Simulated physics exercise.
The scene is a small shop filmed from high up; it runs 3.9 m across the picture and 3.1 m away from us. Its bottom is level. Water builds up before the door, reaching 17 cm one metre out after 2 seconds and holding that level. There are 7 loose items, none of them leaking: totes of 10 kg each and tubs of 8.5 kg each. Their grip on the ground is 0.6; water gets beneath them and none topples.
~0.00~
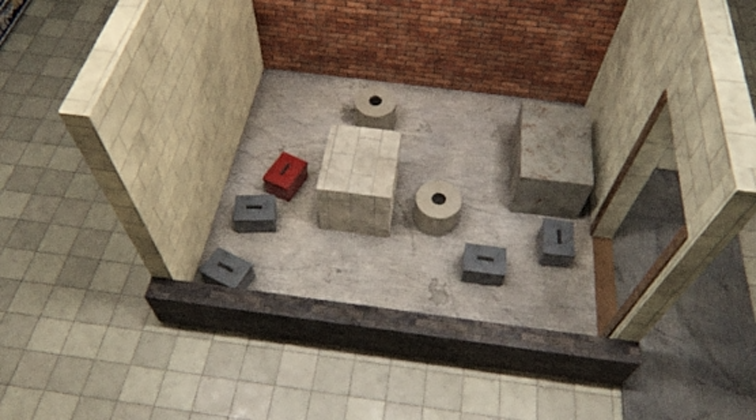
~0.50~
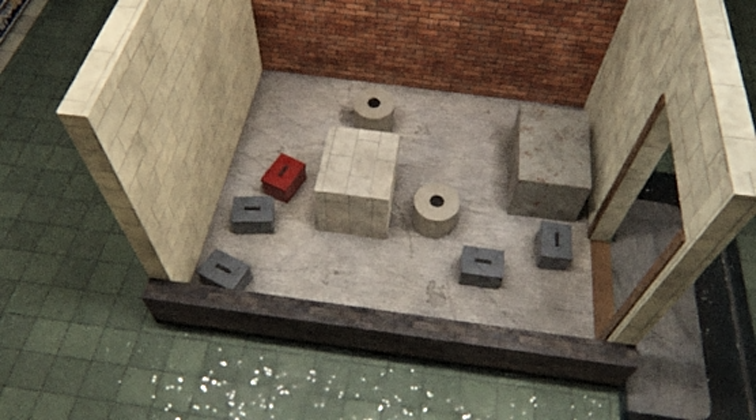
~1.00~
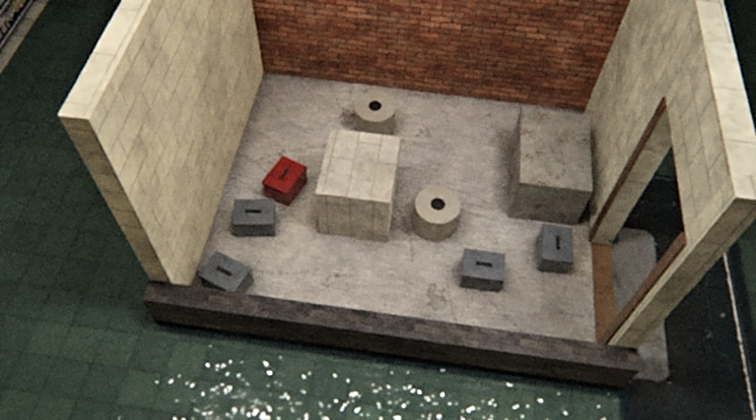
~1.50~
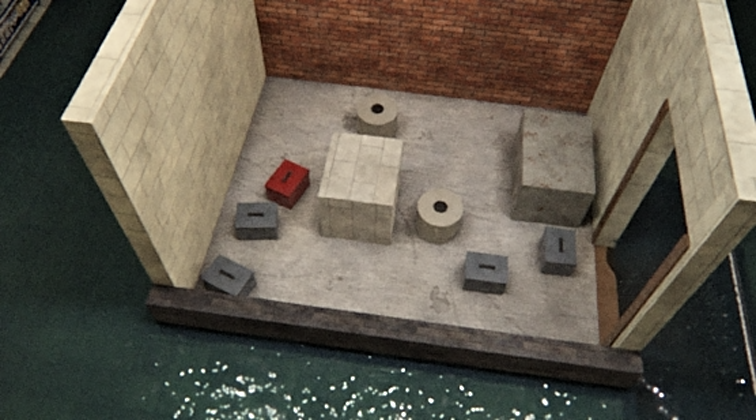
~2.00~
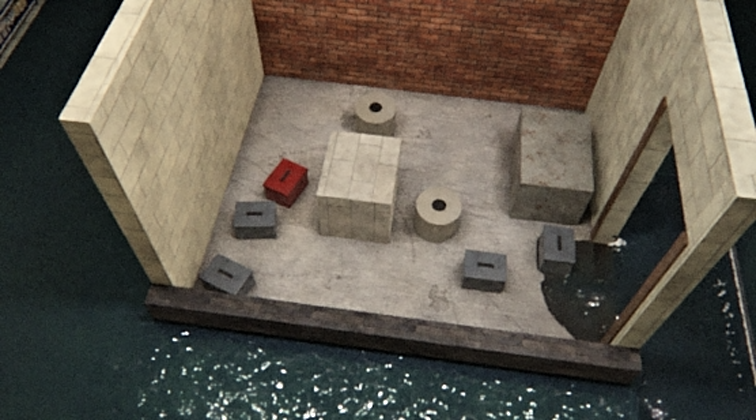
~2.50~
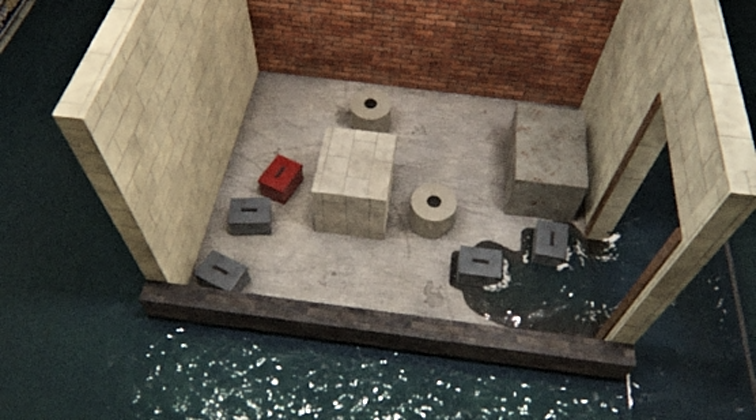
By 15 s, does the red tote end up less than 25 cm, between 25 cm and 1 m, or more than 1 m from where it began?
Result: A long trip.
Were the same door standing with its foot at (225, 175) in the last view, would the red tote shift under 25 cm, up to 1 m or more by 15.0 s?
The red tote covers a long distance.
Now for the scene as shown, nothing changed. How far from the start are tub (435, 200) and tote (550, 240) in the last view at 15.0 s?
The first is 140 cm from its start, the second 140 cm.
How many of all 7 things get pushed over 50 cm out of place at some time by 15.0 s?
Result: 7.
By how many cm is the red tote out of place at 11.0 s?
It is about 150 cm out of place by then.
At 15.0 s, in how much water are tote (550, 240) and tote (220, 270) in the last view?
10 and 13 cm.
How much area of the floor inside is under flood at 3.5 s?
Roughly 3.0 m2 of it is wet.
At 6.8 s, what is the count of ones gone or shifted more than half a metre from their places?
By that point, 3.
After 3.5 s the red tote is near (280, 173), 0.0 m from its start, aground; 0 afloat.
After 6.8 s the red tote is near (281, 172), 0.0 m from its start, aground; 2 afloat.
After 11.0 s the red tote is near (368, 80), 1.6 m from its start, afloat; 6 afloat.
After 15.0 s the red tote is near (428, 109), 1.8 m from its start, afloat; 7 afloat.
